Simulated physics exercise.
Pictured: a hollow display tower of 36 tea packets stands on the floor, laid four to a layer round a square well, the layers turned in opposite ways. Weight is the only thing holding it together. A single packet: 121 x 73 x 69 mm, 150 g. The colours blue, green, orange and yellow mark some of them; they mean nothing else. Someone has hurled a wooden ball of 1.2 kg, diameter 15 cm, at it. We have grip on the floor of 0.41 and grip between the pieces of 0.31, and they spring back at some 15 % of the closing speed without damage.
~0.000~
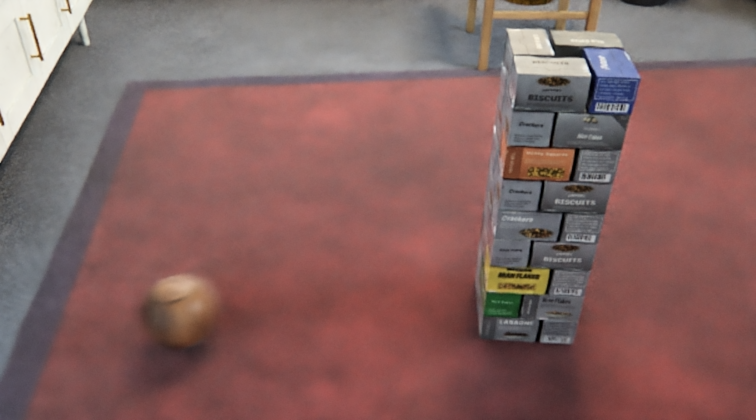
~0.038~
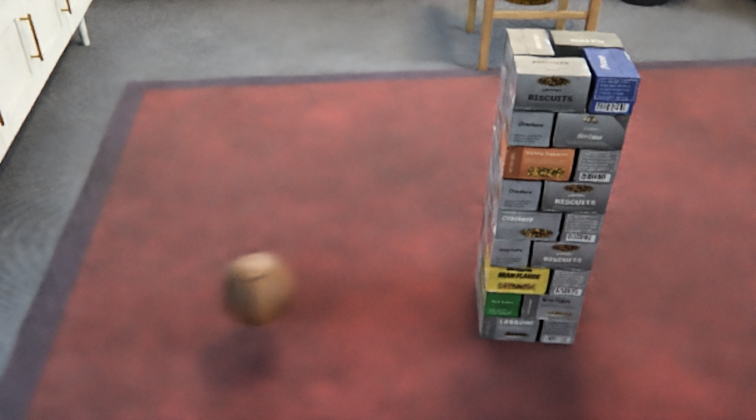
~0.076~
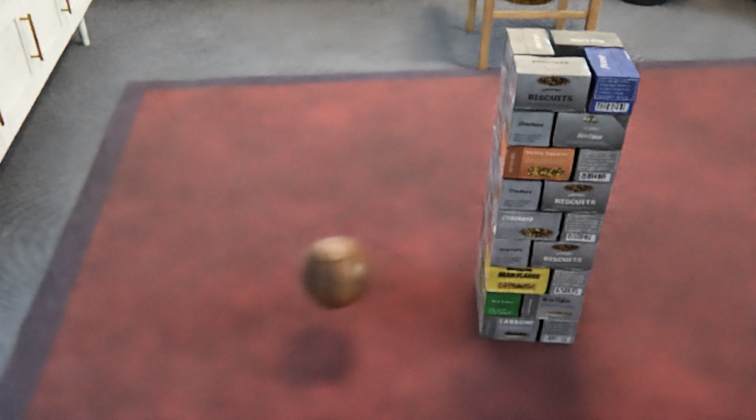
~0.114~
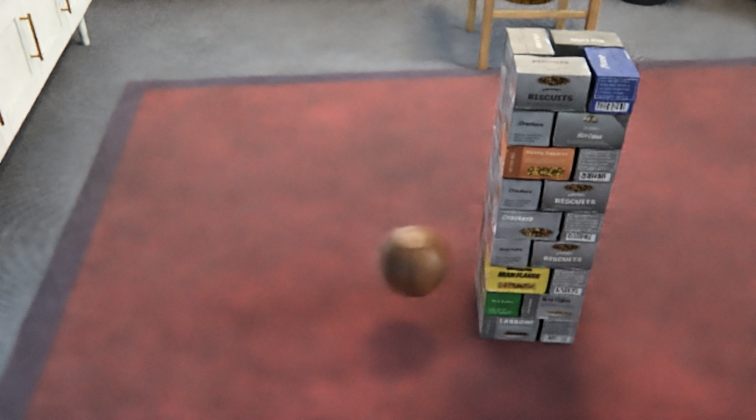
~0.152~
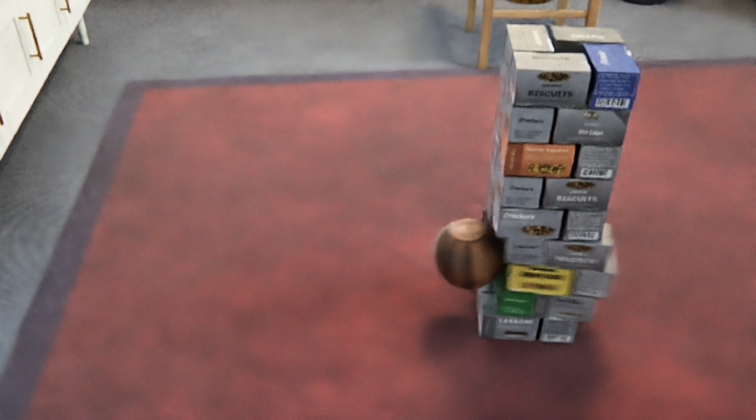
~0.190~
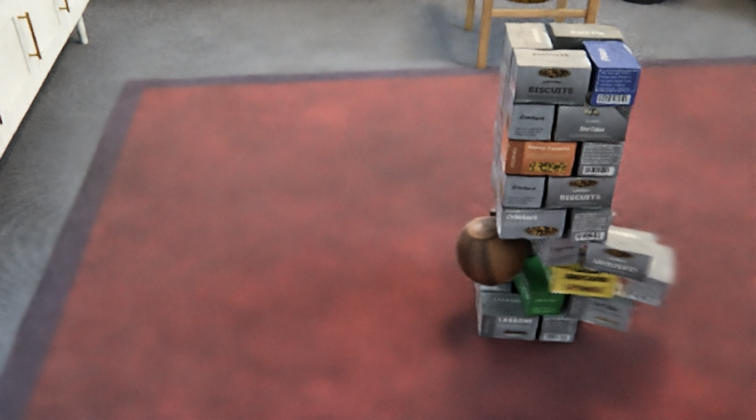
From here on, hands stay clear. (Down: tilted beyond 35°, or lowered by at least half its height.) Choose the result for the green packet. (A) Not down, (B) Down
Down.
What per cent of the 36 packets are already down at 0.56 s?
By then, 90 per cent.
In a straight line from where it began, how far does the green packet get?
Start and end are some 41 cm apart.
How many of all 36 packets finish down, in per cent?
Estimate: Close to 90%.
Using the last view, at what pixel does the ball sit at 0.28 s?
It should be about (531, 257) in pixels.
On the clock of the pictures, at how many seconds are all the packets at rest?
Around 1.5 s.
After 0.28 s, ball still moving; 8 of the 36 packets down; green packet 22° from how it stood; orange packet 17° from how it stood, 37 mm lower.
After 0.40 s, ball still moving; 32 of the 36 packets down; green packet 49° from how it stood, 51 mm lower; blue packet 36° from how it stood, 13 cm lower.
After 0.56 s, ball still moving; 32 of the 36 packets down; green packet on its side; yellow packet 72° from how it stood, 12 cm lower.
After 0.82 s, ball still moving; 32 of the 36 packets down; green packet on its side; blue packet on its side.
In the end (1.9 s), ball at rest; 32 of the 36 packets down; green packet on its side; yellow packet on its side; blue packet on its side. From the last view, middles, green packet near (673, 298).
